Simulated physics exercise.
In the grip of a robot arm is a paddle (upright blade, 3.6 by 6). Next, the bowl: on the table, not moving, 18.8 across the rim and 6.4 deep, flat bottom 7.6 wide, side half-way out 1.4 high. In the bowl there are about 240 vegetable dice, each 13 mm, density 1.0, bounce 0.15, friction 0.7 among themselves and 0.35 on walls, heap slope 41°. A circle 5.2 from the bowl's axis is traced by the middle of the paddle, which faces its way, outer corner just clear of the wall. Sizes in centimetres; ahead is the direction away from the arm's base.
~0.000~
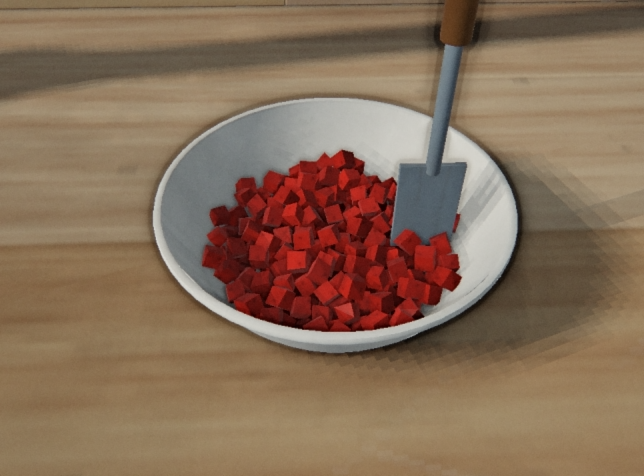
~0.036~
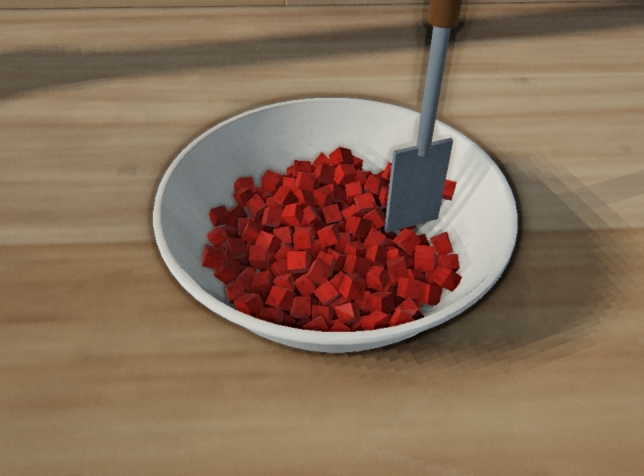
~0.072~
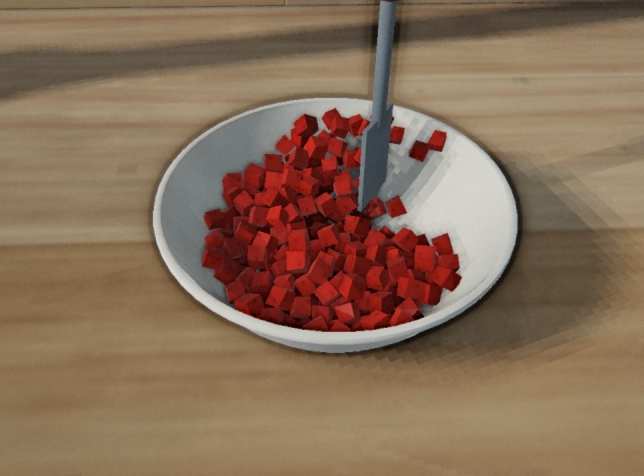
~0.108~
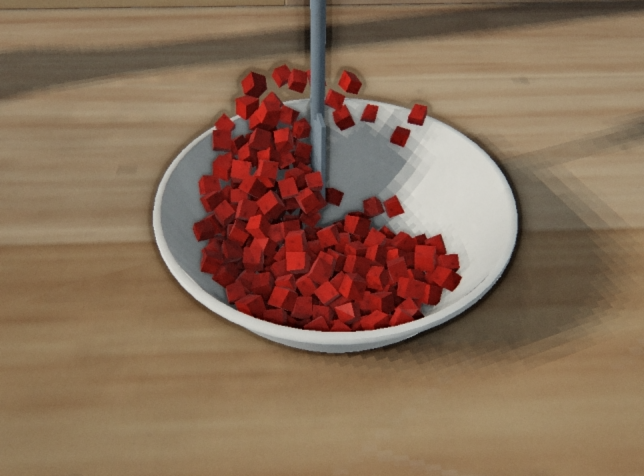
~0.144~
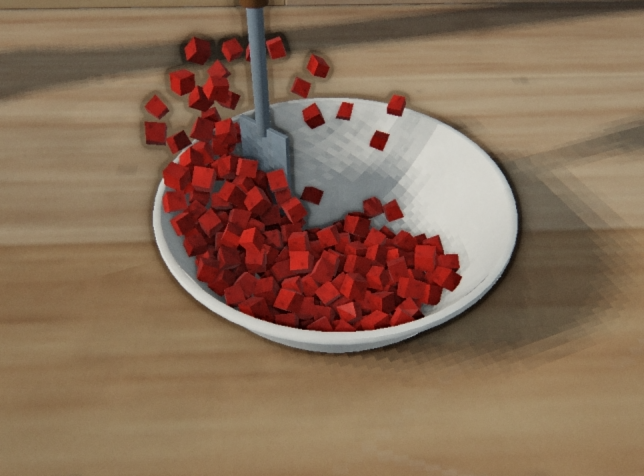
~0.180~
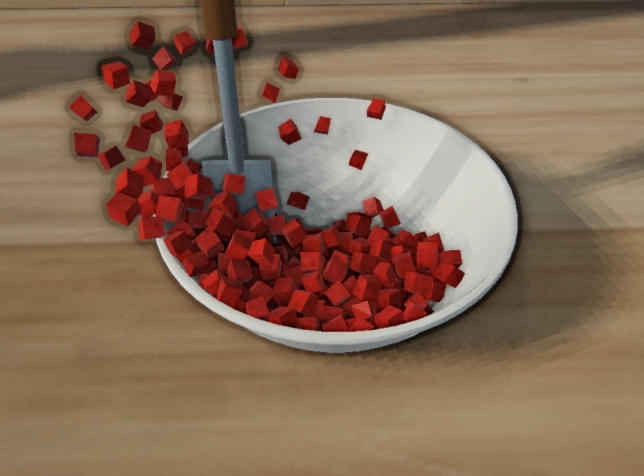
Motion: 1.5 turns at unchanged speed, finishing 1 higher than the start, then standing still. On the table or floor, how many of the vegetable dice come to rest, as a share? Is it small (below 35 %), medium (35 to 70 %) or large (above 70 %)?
It is medium.
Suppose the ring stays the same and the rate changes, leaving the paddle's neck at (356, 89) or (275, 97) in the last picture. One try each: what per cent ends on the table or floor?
Some 20 and 45 per cent.
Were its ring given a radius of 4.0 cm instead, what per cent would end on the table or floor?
In that case some 45 %.
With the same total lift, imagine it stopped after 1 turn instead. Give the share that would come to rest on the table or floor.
About 40 per cent.
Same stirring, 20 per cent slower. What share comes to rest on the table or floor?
Estimated share: About 50 per cent.
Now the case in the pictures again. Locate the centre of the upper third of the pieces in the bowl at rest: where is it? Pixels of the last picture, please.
Centre, approx.: (334, 265).
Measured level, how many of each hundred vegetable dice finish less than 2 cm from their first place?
Estimate: 10 per cent.
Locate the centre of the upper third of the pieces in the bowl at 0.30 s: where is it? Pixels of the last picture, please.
Roughly at (451, 237).
By 0.30 s, 314° round, highest piece 11 above the table; 168 in the bowl, 20 on the table or floor, 47 in flight or on the tool.
By 0.42 s, 90° round, highest piece 10 above the table; 137 in the bowl, 66 on the table or floor, 32 in flight or on the tool.
By 0.68 s, 180° round, highest piece 5 above the table; 122 on the table or floor, 113 in the bowl.
By 1.38 s, 180° round, highest piece 5 above the table; 122 on the table or floor, 113 in the bowl.
Final count, 122 on the table or floor, 113 in the bowl. That is 52 % on the table or floor.
